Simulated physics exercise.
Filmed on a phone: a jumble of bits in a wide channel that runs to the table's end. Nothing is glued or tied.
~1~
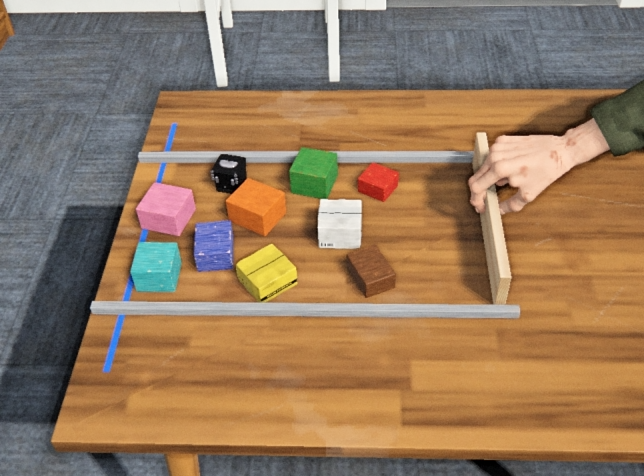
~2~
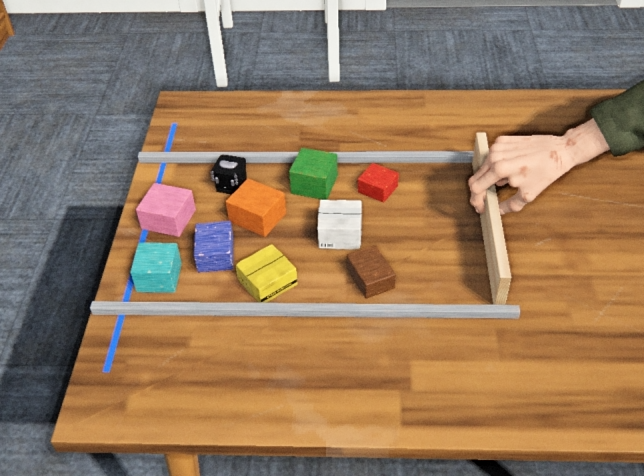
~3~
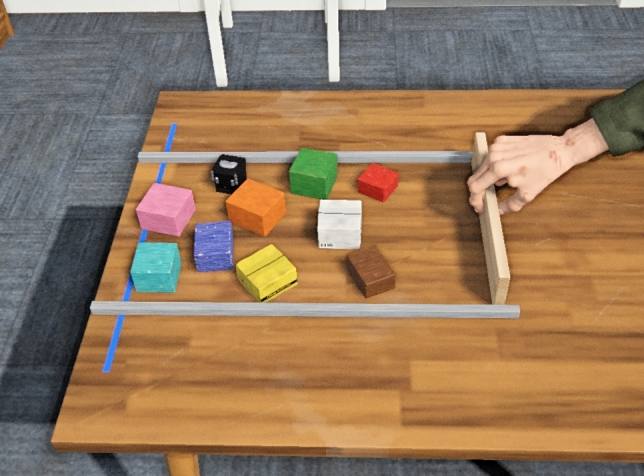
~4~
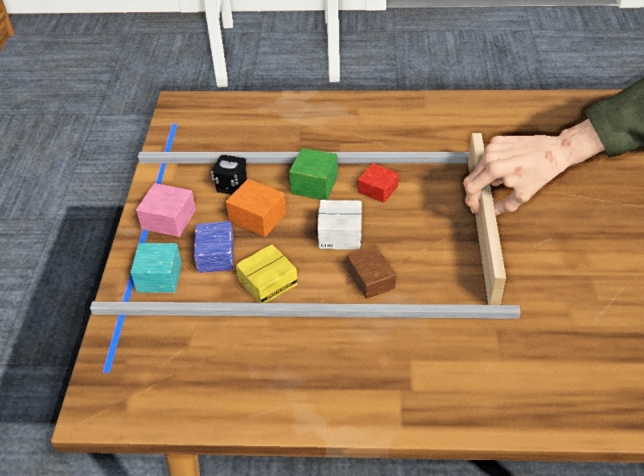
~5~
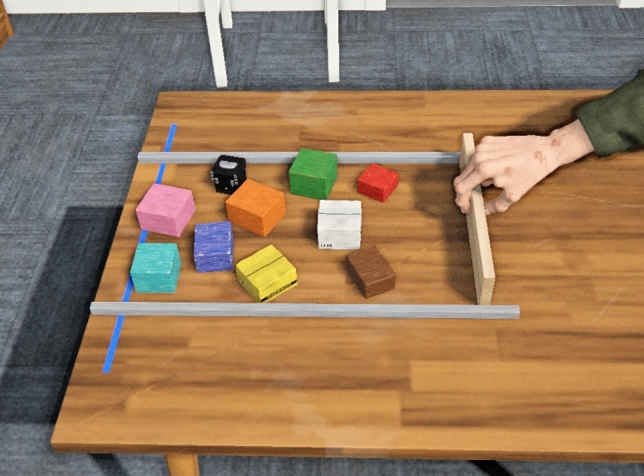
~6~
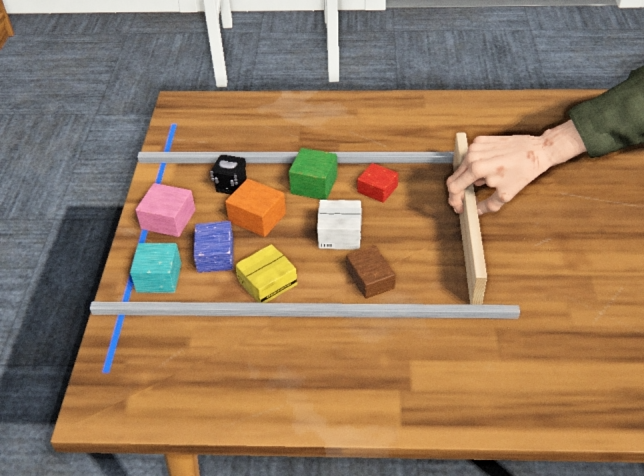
We see colourful blocks scattered between two pale rails on a wooden table, near a blue line at the left, while a hand holding an upright board slides it slightly leftward; the blocks stay still.
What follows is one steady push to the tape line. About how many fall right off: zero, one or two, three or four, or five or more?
As it turns out, the number that fall off is five or more.
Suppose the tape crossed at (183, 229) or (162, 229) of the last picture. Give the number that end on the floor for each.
In that order 3 and 7.
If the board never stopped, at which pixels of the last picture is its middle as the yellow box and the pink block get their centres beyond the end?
About (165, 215), and (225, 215) for the other.
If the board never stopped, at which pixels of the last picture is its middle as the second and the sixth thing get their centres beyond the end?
Its middle is around (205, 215) and later (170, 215).
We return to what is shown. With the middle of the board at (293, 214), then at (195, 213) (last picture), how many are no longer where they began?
First 8, then 10.
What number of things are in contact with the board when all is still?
That makes 3.
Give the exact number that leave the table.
Exactly 7.
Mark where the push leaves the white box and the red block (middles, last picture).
About (122, 224), and the other about (139, 188).
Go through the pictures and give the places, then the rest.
In the first frame, pink block (167, 209); turquoise block (157, 267); blue block (214, 246); board (490, 214); tape (146, 228).
In the second frame, turquoise block (157, 268); green block (314, 174).
In the third frame, blue block (214, 247); orange block (256, 207).
In the fourth frame, pink block (167, 210); red block (378, 183).
In the fifth frame, turquoise block (157, 268); board (475, 214).
In the sixth frame, pink block (166, 210); turquoise block (156, 268); blue block (214, 247); board (468, 214); tape (145, 229).
Early on, none off yet; pink block at rest near (166, 210); turquoise block at rest near (156, 268); blue block at rest near (214, 247).
A while later, none off yet; pink block at rest near (166, 210); turquoise block at rest near (156, 268); blue block travelled a little near (203, 242).
Further along, one off so far; pink block in the air near (98, 266); turquoise block leaning a little near (86, 266); blue block travelled well along near (130, 245).
Finally, the number that fall off is five or more; lost, green block, yellow box, orange block, black case, blue block, turquoise block and pink block.
